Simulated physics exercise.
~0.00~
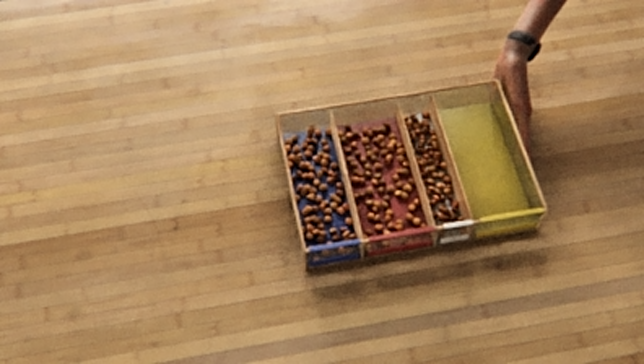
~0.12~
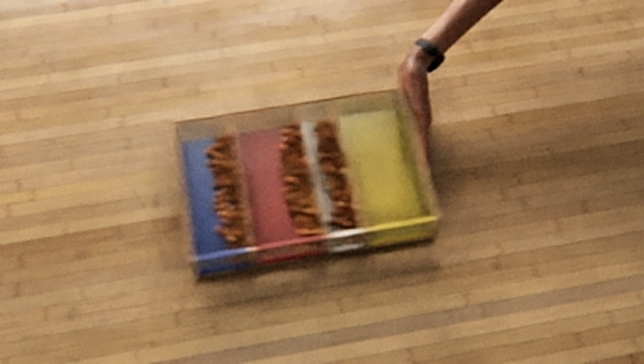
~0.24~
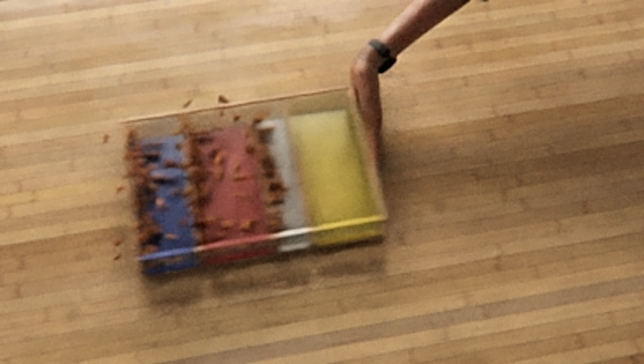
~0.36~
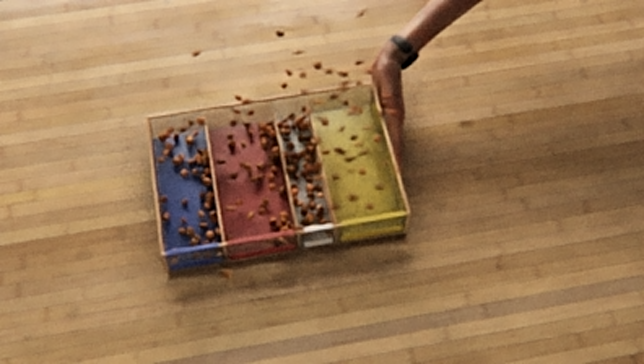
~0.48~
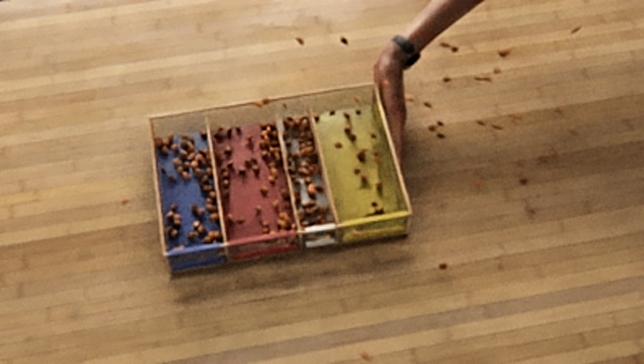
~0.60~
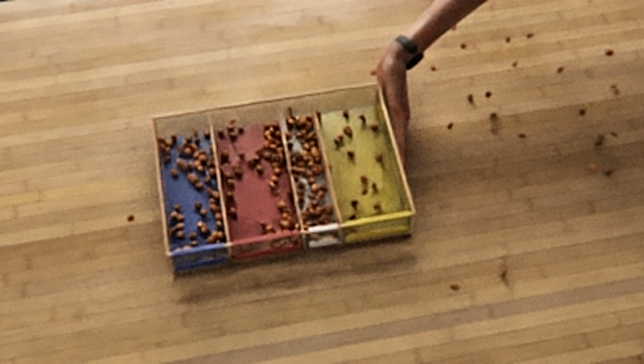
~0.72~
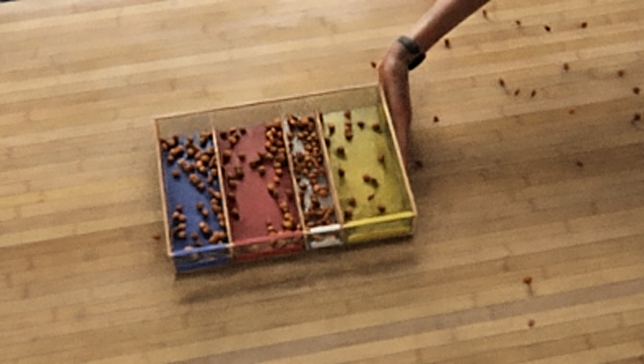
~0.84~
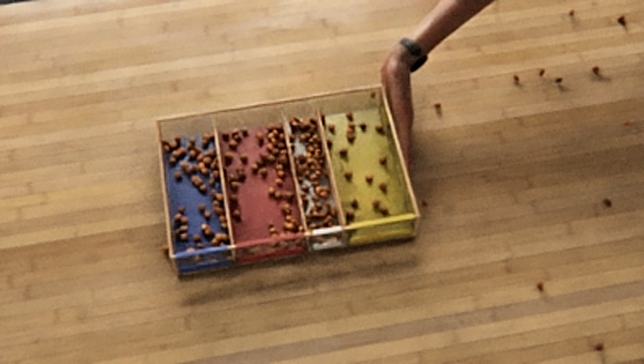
A hand jerks a divided tray left, then stops, scattering brown bits across compartments and outside.
